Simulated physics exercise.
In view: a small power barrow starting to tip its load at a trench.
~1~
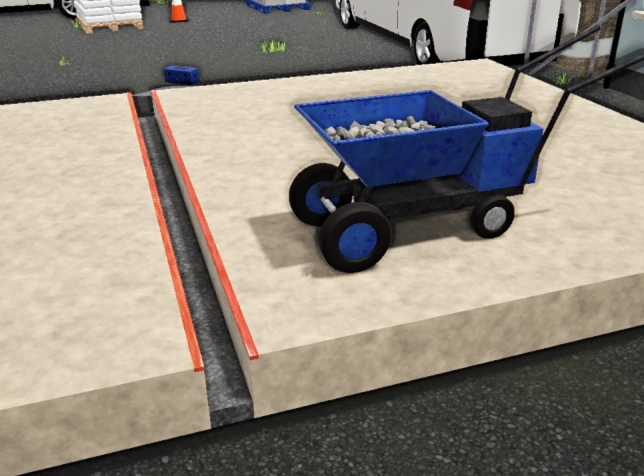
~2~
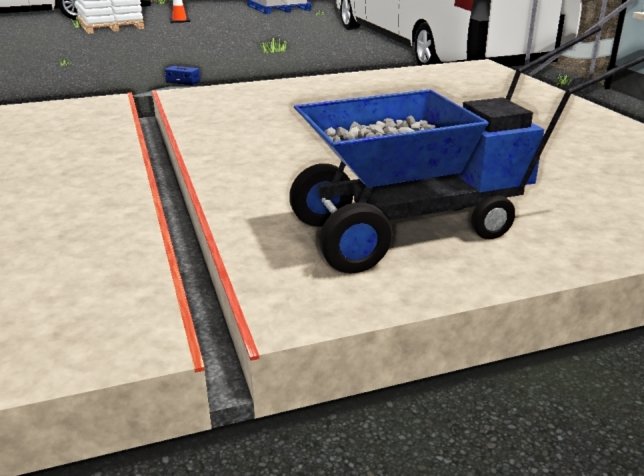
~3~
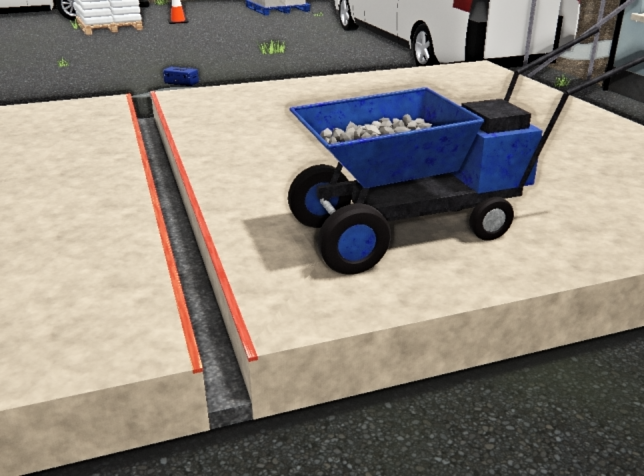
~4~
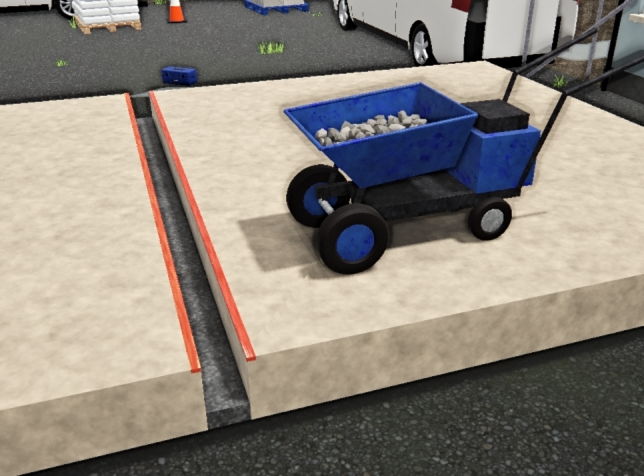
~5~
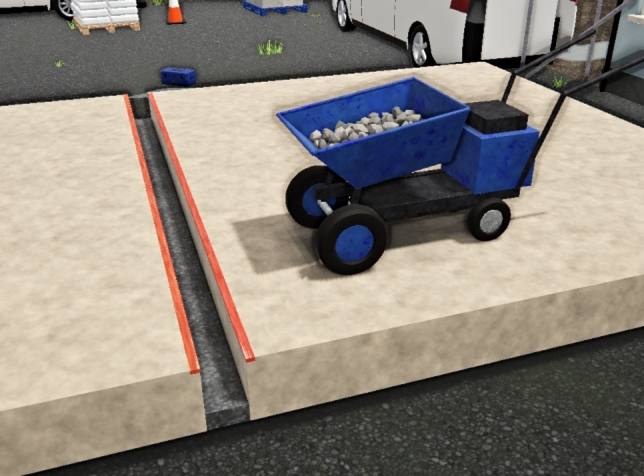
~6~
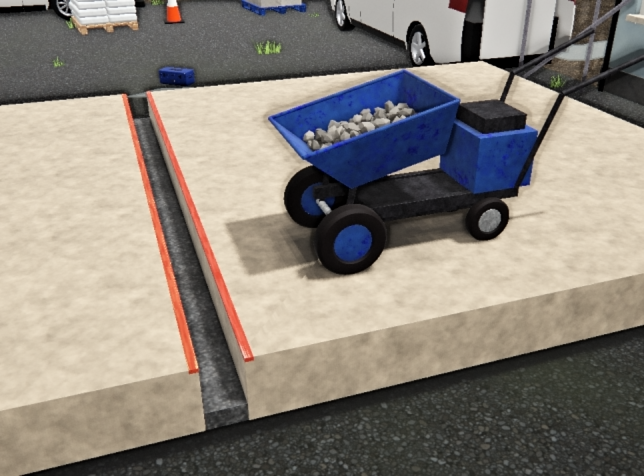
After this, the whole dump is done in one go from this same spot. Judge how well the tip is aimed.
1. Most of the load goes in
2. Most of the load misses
(1) Most of the load goes in.
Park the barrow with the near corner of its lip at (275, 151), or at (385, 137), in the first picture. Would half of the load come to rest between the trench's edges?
First less than half, then less than half.
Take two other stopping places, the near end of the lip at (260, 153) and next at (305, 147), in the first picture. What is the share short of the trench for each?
In turn, around 0 per cent and 0 per cent.
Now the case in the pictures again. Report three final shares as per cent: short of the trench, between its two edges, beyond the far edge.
I'd put short at close to 5, between at close to 90 and beyond at close to 5 per cent.
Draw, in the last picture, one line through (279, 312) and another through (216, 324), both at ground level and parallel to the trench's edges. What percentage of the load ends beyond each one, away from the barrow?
First roughly 100 percent, then 60 percent.
Soon, skip tipped well over; all in the skip.
A while on, skip tipped steeply; most in the skip; a stray few short of the trench; a stray few in or heaped over the trench; a small part falling.
Towards the end, skip tipped right over; a small part in the skip; a small part short of the trench; most in or heaped over the trench; a stray few beyond it.
Finally, skip tipped right over; a small part short of the trench; nearly all in or heaped over the trench; a stray few beyond it.
